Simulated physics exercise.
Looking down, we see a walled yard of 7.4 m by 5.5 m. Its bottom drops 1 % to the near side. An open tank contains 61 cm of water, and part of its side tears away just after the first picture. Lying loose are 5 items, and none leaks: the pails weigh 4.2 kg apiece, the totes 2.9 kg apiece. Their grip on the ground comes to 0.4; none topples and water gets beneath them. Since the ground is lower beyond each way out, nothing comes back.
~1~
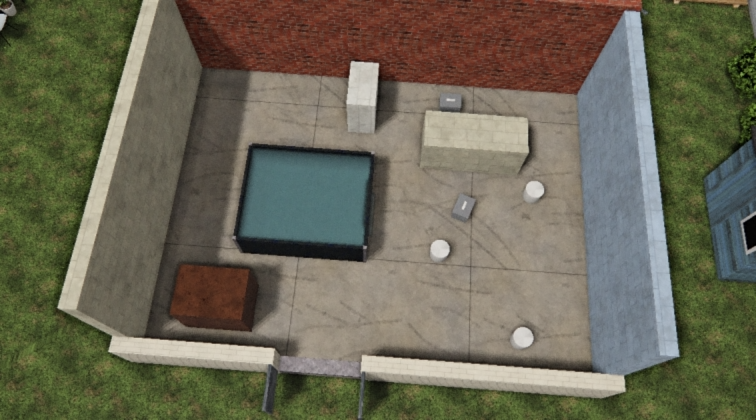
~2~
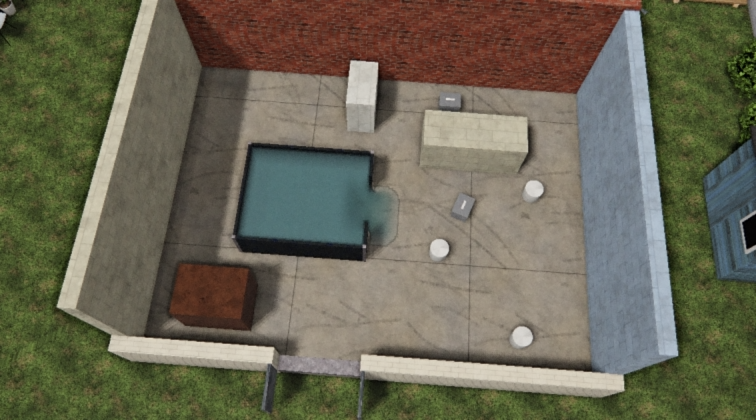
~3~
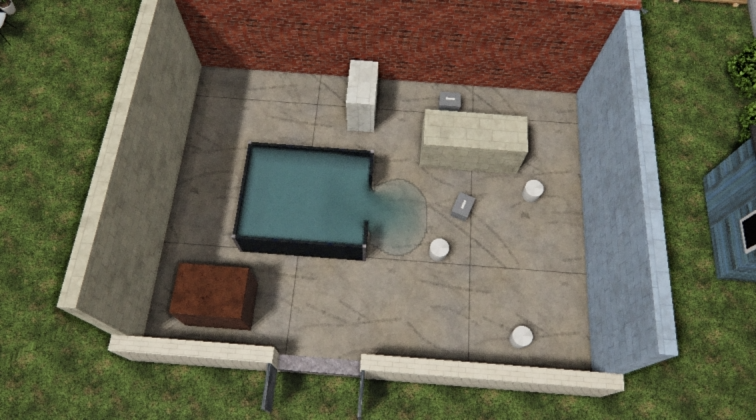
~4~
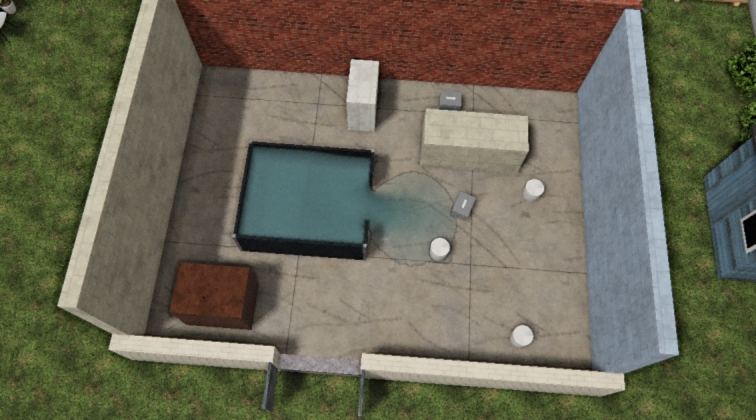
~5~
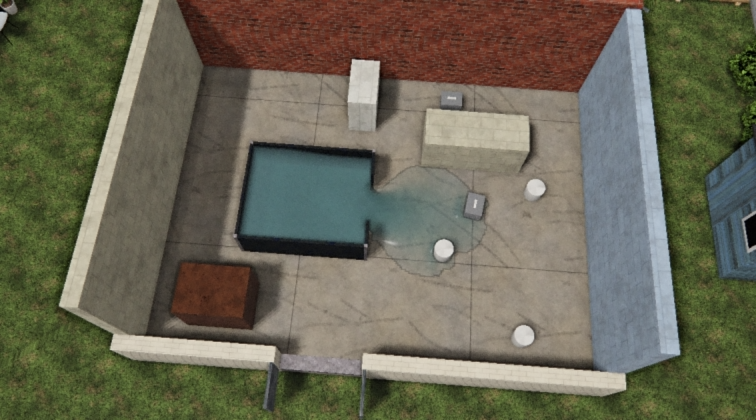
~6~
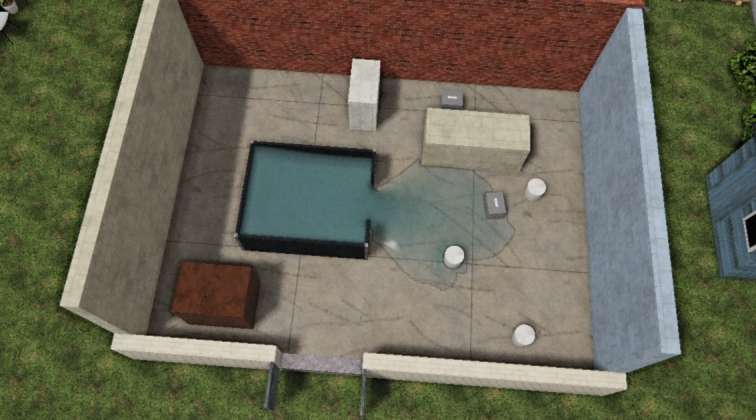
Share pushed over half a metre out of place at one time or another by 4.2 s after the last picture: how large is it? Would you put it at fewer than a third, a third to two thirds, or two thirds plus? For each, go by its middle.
It reaches two thirds.
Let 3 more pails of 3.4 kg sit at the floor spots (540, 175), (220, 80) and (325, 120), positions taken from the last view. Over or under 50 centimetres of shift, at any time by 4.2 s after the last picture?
First goes beyond, second stays inside, third stays inside.
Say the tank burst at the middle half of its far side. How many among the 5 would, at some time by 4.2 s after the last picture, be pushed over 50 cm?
Result: 1.
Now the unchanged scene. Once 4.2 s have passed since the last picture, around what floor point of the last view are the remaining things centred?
They're centred close to (474, 237).
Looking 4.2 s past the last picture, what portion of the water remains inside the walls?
About 100 in a hundred parts of the water.
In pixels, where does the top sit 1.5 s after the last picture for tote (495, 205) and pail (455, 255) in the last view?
Approx. (585, 200); approx. (589, 361).
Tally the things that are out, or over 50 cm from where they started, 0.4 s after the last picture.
Tally at that time: 2.
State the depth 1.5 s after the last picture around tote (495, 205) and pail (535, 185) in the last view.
23 and 14 cm.
Then, 0.4 s after the last picture 2 of 5 are over 50 cm from their spots; 0 afloat.
Then, 1.5 s after the last picture 4 of 5 are over 50 cm from their spots; 2 afloat.
Then, 2.8 s after the last picture 3 of 5 are over 50 cm from their spots; 3 afloat.
Then, 4.2 s after the last picture 5 of 5 are over 50 cm from their spots, and 5 have been at some point; 4 afloat.
